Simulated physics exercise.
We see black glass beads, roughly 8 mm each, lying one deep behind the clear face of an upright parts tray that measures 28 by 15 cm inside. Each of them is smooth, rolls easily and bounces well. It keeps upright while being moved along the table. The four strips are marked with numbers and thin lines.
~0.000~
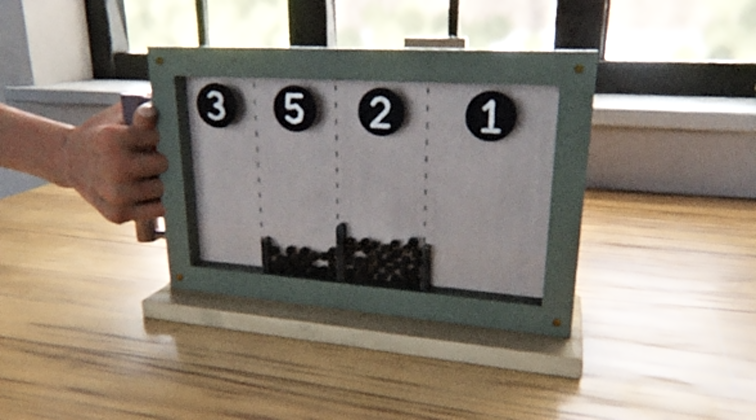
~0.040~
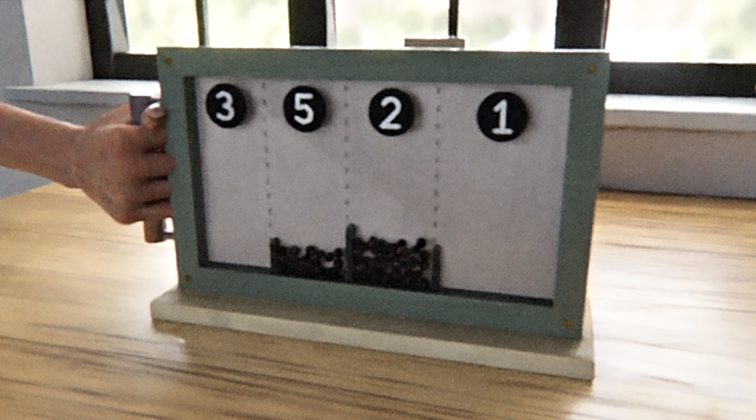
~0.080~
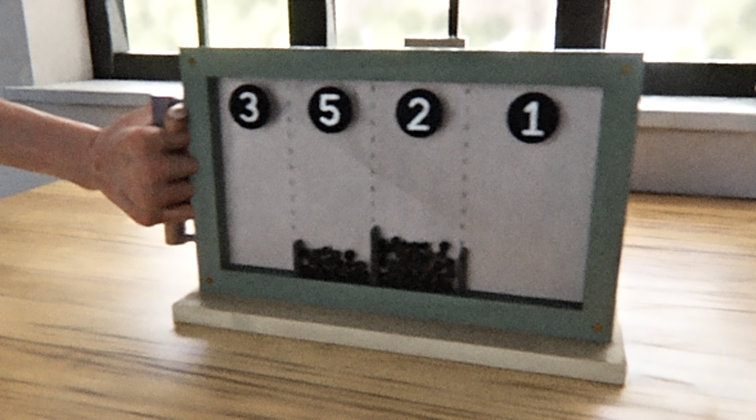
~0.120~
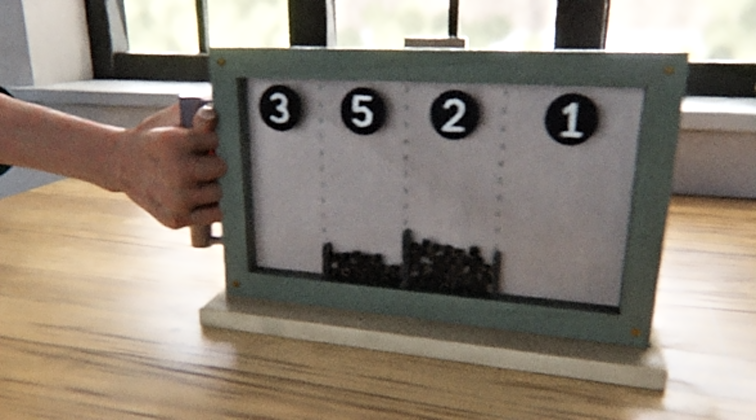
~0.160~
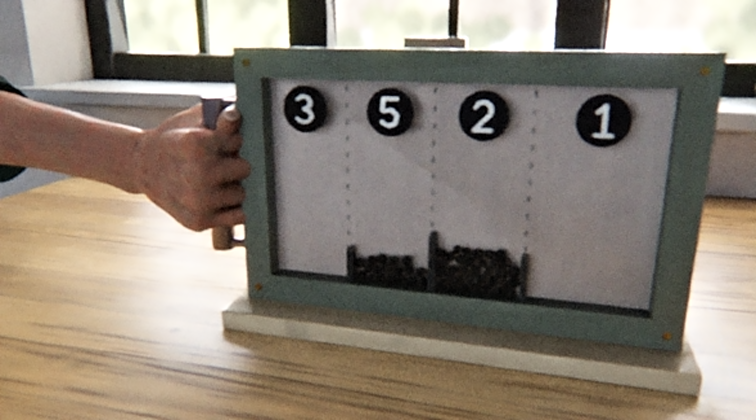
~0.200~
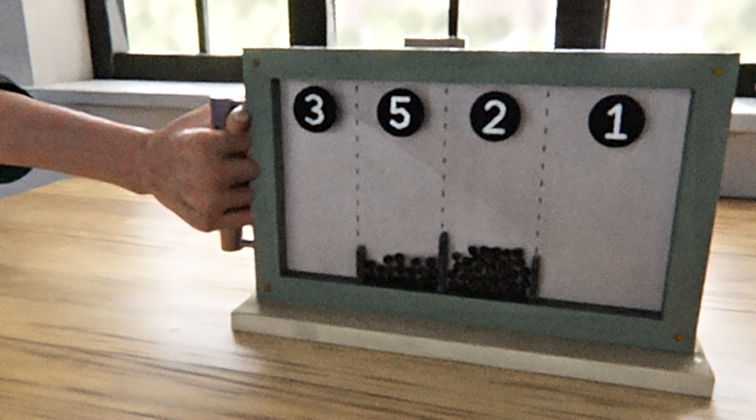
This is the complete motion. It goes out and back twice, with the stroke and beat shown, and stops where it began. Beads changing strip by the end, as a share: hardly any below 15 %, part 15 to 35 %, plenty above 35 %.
Strip changers: Hardly any.
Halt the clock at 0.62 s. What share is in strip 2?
Share: About 60 percent.
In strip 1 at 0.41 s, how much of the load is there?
It works out at about 5 percent.
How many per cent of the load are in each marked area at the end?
Strip 1: 5; strip 2: 60; strip 3: 0; strip 5: 35.
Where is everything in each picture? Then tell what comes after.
At its start; about 50 beads; load centre (355, 261); top bead (413, 242); no. 1 (491, 116), no. 2 (381, 112), no. 3 (217, 106), no. 5 (295, 109), in the first picture.
In the second picture, 1 cm to the right; load centre (362, 262); top bead (421, 243).
In the third picture, 3 cm to the right; load centre (385, 264); top bead (395, 241); wall ends (463, 252), (375, 230), (298, 244).
In the fourth picture, 5 cm to the right; load centre (418, 268); top bead (427, 243).
In the fifth picture, 7 cm to the right; load centre (445, 271); top bead (457, 250).
In the sixth picture, 8 cm to the right; load centre (459, 272); top bead (518, 253); no. 1 (616, 121), no. 2 (495, 117), no. 3 (315, 110), no. 5 (401, 113).
After 0.41 s, it is at its start; the beads' middle is in line with and 6 cm below the centre; no. 1, 5 %, no. 2, 60 %, no. 5, 35 %; 5 % have changed strip.
After 0.62 s, it is 8 cm to the right; the beads' middle is in line with and 6 cm below the centre; no. 1, 5 %, no. 2, 60 %, no. 5, 35 %; 5 % have changed strip.
After 0.80 s, it is at its start; the beads' middle is in line with and 6 cm below the centre; no. 1, 5 %, no. 2, 60 %, no. 5, 35 %; 5 % have changed strip.
At rest by 1.8 s, it is at its start; no. 1, 5 %, no. 2, 60 %, no. 3, 0 %, no. 5, 35 %; 5 % have changed strip.
